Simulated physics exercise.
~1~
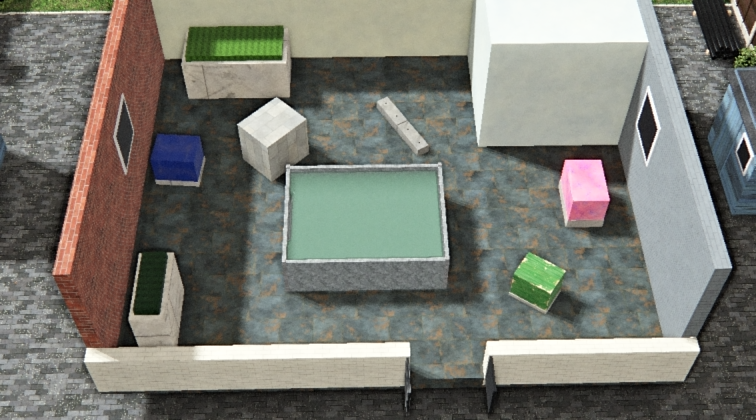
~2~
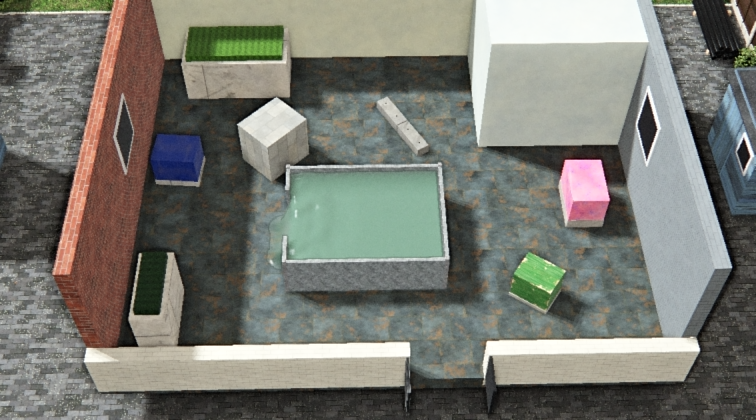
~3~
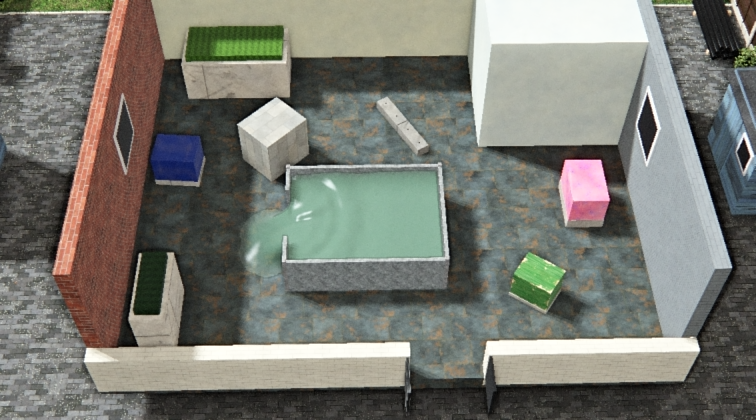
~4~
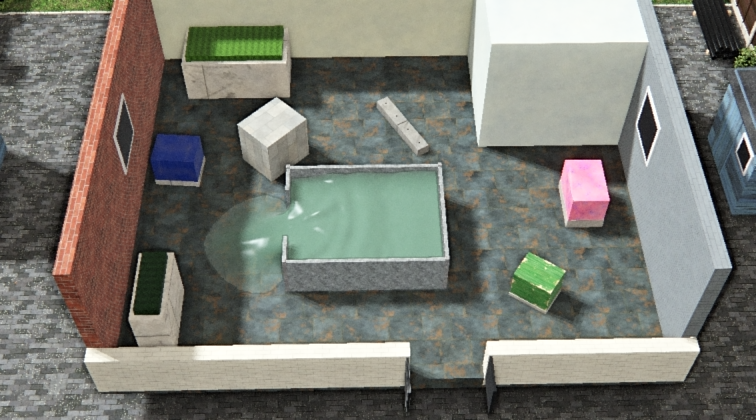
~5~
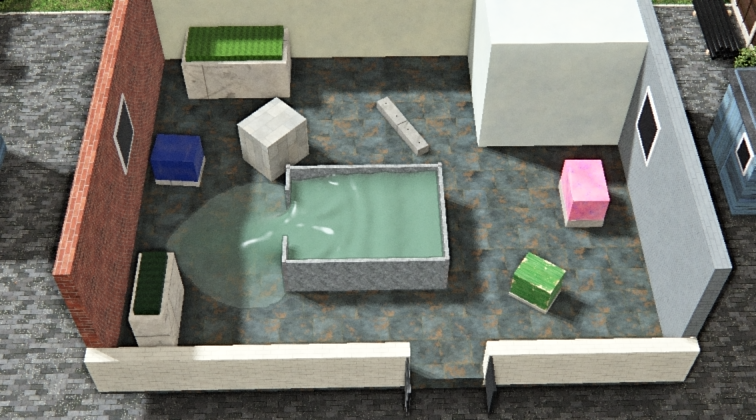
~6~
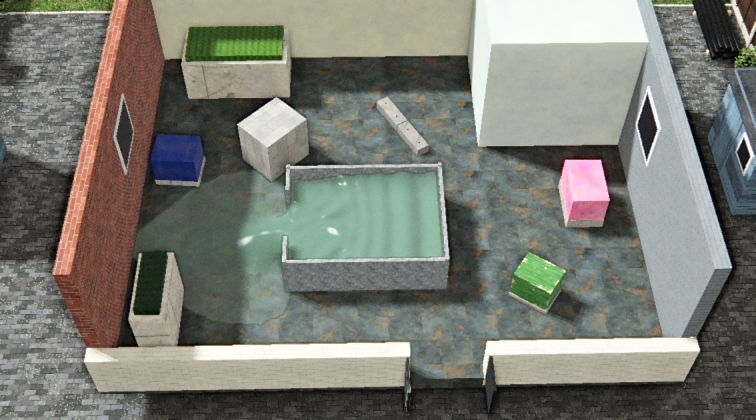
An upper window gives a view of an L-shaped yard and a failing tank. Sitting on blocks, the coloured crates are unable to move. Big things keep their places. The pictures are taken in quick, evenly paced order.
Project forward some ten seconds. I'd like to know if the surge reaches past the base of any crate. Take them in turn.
As I see it, the pink crate is never reached. The blue crate is reached. The green crate is reached.
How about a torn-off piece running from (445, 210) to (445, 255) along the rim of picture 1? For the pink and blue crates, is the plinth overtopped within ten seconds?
The pink crate is flooded and the blue crate is untouched.
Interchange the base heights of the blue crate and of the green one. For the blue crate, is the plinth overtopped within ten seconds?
I'd say the blue crate gets swamped.
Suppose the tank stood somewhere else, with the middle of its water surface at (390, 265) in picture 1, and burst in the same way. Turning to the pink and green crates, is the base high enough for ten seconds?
In short: Pink is spared, green escapes it.
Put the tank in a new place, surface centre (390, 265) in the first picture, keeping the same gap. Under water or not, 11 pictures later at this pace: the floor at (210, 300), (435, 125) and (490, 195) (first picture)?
Results in order - swamped, left untouched, left untouched.
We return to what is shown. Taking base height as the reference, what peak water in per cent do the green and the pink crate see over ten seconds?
About 160 percent and about 40 percent.
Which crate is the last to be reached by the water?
I think it's the pink crate.
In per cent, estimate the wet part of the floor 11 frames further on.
Roughly 25 percent, I'd say.
A moment on, water covers 20 % of the floor; the pink crate not reached, the blue crate water round its plinth, the green crate not reached.
Next, water covers 25 % of the floor; the pink crate not reached, the blue crate water round its plinth, the green crate not reached.
Then, water covers 40 % of the floor; the pink crate not reached, the blue crate water round its plinth, the green crate not reached.
Later, water covers 65 % of the floor; the pink crate not reached, the blue crate water round its plinth, the green crate water round its plinth.
In the end, water covers 95 % of the floor; the pink crate stayed above the water, the blue crate was topped, the green crate was topped.
